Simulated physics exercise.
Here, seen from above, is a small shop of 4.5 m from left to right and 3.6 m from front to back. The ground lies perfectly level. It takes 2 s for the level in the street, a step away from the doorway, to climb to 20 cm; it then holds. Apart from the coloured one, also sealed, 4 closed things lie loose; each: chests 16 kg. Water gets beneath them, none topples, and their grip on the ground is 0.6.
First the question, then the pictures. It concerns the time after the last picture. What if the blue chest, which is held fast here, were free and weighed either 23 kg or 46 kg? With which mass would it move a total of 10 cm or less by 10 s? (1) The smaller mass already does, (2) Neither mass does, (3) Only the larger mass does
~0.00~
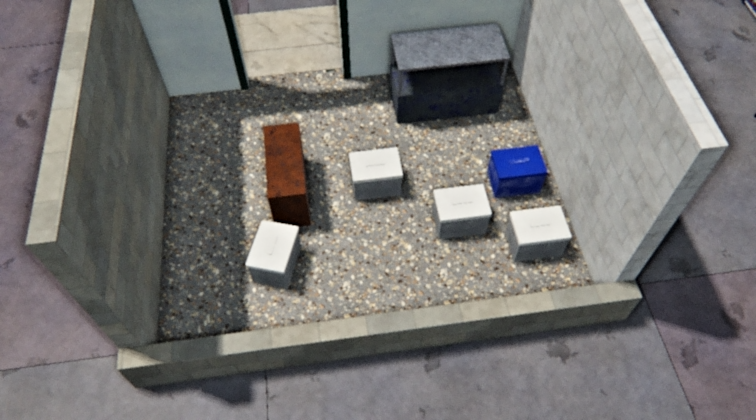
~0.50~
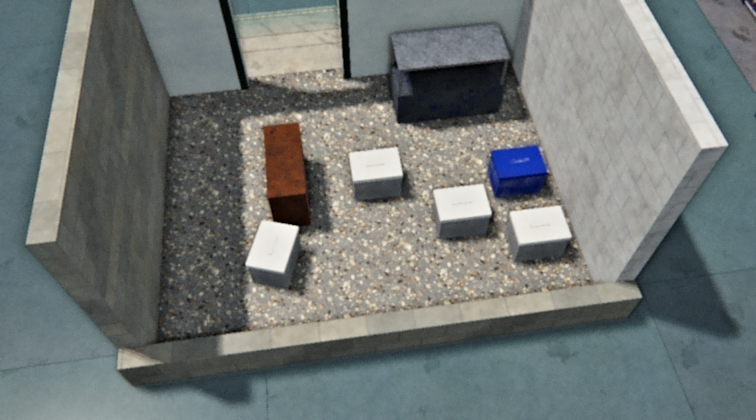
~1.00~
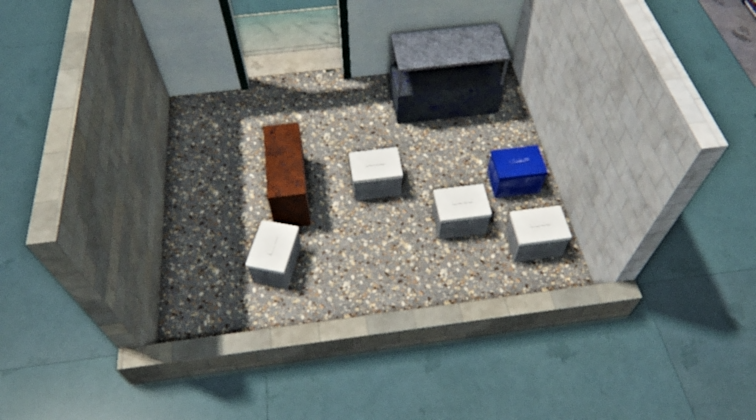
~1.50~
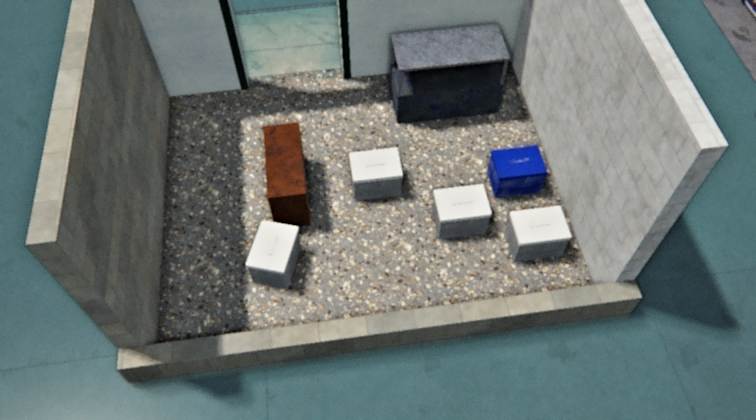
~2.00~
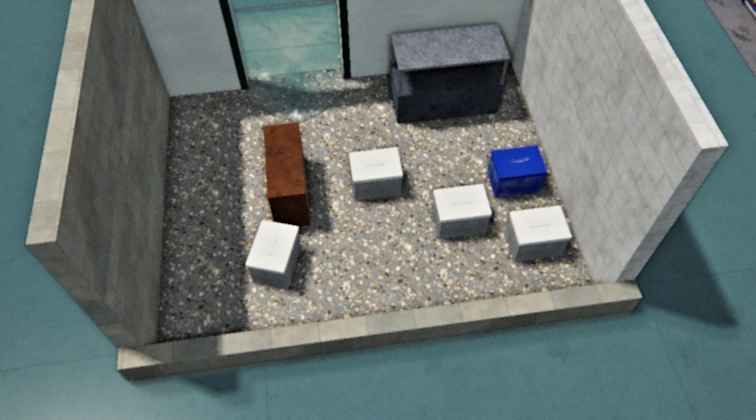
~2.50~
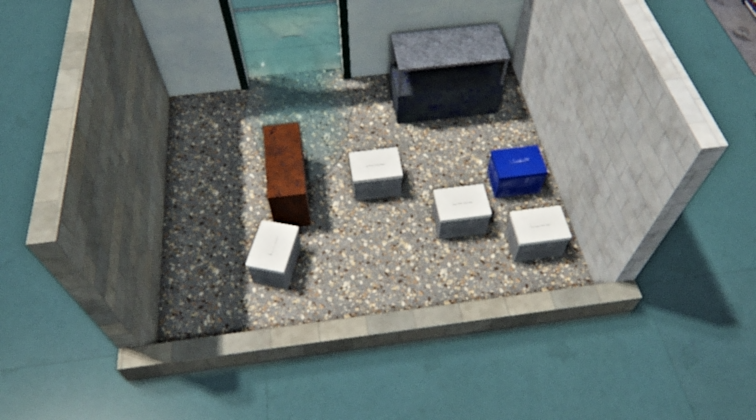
Only the larger mass does (3).
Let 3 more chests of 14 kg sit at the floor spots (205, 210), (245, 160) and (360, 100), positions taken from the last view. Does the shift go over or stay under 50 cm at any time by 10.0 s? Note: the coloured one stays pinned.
Listed in turn, they go over the bar, over the bar, beneath the bar.
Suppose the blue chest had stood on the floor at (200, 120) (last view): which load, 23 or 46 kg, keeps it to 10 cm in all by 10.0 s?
So both weights work.
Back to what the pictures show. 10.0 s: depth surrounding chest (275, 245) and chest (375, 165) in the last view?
Close to 7 and 10 centimetres.
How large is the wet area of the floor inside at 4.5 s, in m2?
Somewhere about 10.5 m2, give or take.
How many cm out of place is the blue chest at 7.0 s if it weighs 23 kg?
Close to 0 centimetres.
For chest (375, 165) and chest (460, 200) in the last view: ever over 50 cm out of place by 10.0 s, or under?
First above the mark, then above the mark.
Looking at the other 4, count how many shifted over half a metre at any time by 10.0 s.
Result: 2.
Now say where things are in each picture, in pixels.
The first picture shows the blue chest at (519, 161) rests on the ground; water covers 0.0 m2; 0 of 5 have shifted.
The second picture shows the blue chest at (519, 161) rests on the ground; 0.0 m2 under water; 0 of 5 have shifted.
The third picture shows the blue chest at (519, 161) rests on the ground; water covers 0.0 m2; 0 of 5 have shifted.
The fourth picture shows the blue chest at (519, 161) rests on the ground; 0.0 m2 under water; 0 of 5 have shifted.
The fifth picture shows the blue chest at (519, 161), on the bottom; water covers 0.6 m2; 0 of 5 have shifted.
The sixth picture shows the blue chest at (519, 161) rests on the ground; water covers 1.6 m2; 0 of 5 have shifted.
After 3.5 s the blue chest would be 0 cm from its start with 23 kg and 0 cm from its start with 46 kg; 0 cm of water round it then.
After 4.5 s the blue chest would be 0 cm from its start with 23 kg and 0 cm from its start with 46 kg; 3 cm of water round it then.
After 7.0 s the blue chest would be 0 cm from its start with 23 kg and 0 cm from its start with 46 kg; 5 cm of water round it then.
After 10.0 s the blue chest would be 24 cm from its start with 23 kg and 0 cm from its start with 46 kg; 9 cm of water round it then.
